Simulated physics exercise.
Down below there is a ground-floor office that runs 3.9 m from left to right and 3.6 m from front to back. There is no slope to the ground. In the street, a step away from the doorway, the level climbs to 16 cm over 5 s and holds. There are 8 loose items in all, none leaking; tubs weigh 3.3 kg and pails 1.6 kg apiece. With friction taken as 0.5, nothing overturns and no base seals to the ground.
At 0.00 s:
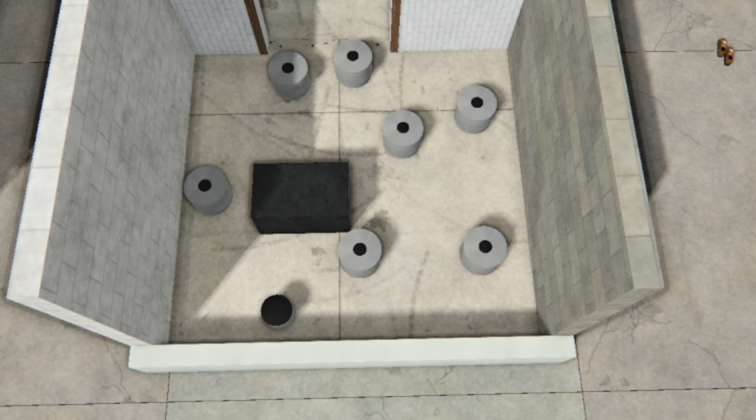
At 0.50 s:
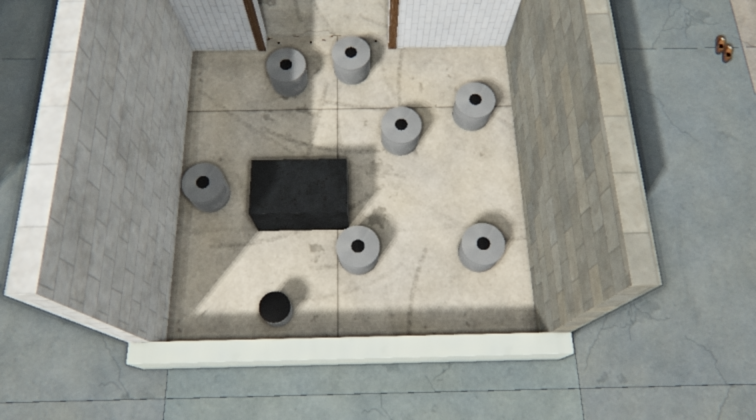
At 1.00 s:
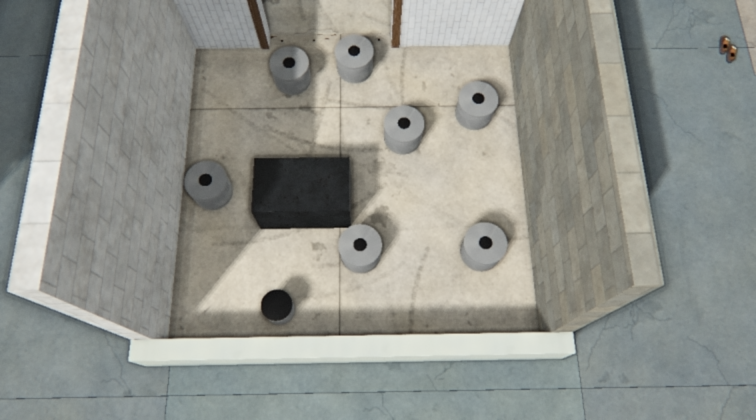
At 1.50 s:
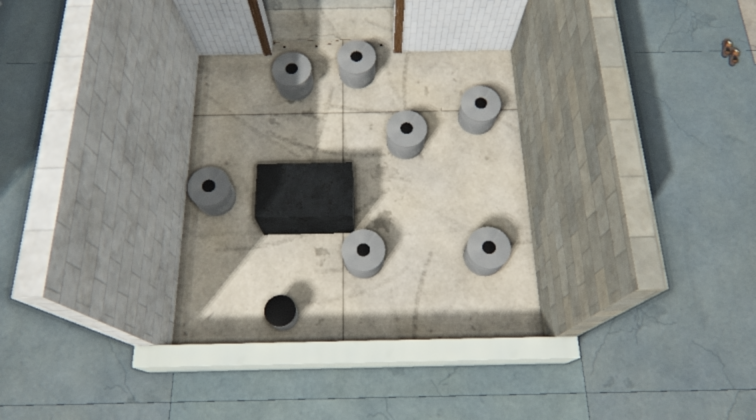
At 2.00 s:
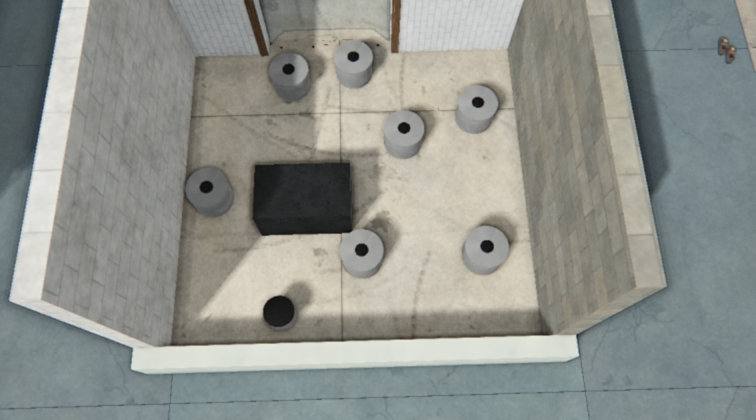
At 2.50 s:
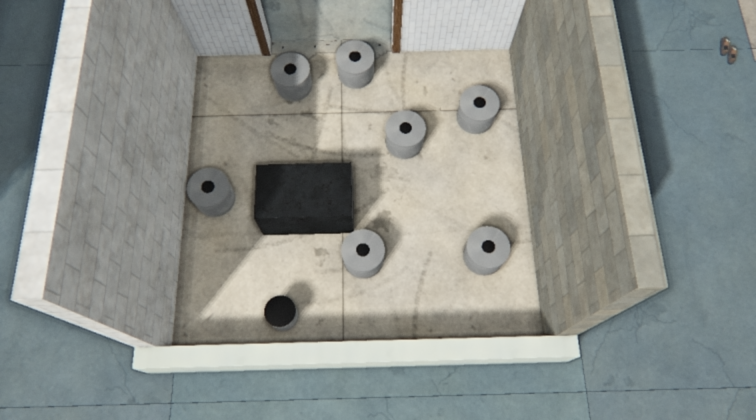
Roofless room of grey cylinders and a black block staying still as blue-grey colour spreads over outside paving, then the doorway.
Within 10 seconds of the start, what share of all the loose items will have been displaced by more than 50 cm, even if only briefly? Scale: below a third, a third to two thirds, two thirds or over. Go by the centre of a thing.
Two in three or more.
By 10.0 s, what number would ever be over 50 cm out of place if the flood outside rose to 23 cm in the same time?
Under that setup the answer is 8.
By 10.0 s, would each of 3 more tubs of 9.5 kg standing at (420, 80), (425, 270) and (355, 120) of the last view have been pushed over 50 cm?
One by one, in that order: Below it, below it, above it.
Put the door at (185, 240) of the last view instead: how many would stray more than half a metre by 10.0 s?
In that case the number is 6.
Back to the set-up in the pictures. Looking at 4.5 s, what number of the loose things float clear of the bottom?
At that moment it comes to 1.
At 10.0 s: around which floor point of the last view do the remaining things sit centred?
They average out to somewhere around (402, 260).
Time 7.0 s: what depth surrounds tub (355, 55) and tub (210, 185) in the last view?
3 and 4 cm.
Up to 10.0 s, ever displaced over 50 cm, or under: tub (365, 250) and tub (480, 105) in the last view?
Taking them in order, the first is below the mark and the second is below the mark.
After 3.5 s 0 of 8 are over 50 cm from their spots; 0 afloat.
After 4.5 s 1 of 8 are over 50 cm from their spots; 1 afloat.
After 7.0 s 4 of 8 are over 50 cm from their spots; 4 afloat.
After 10.0 s 6 of 8 are over 50 cm from their spots, and 6 have been at some point; 8 afloat.
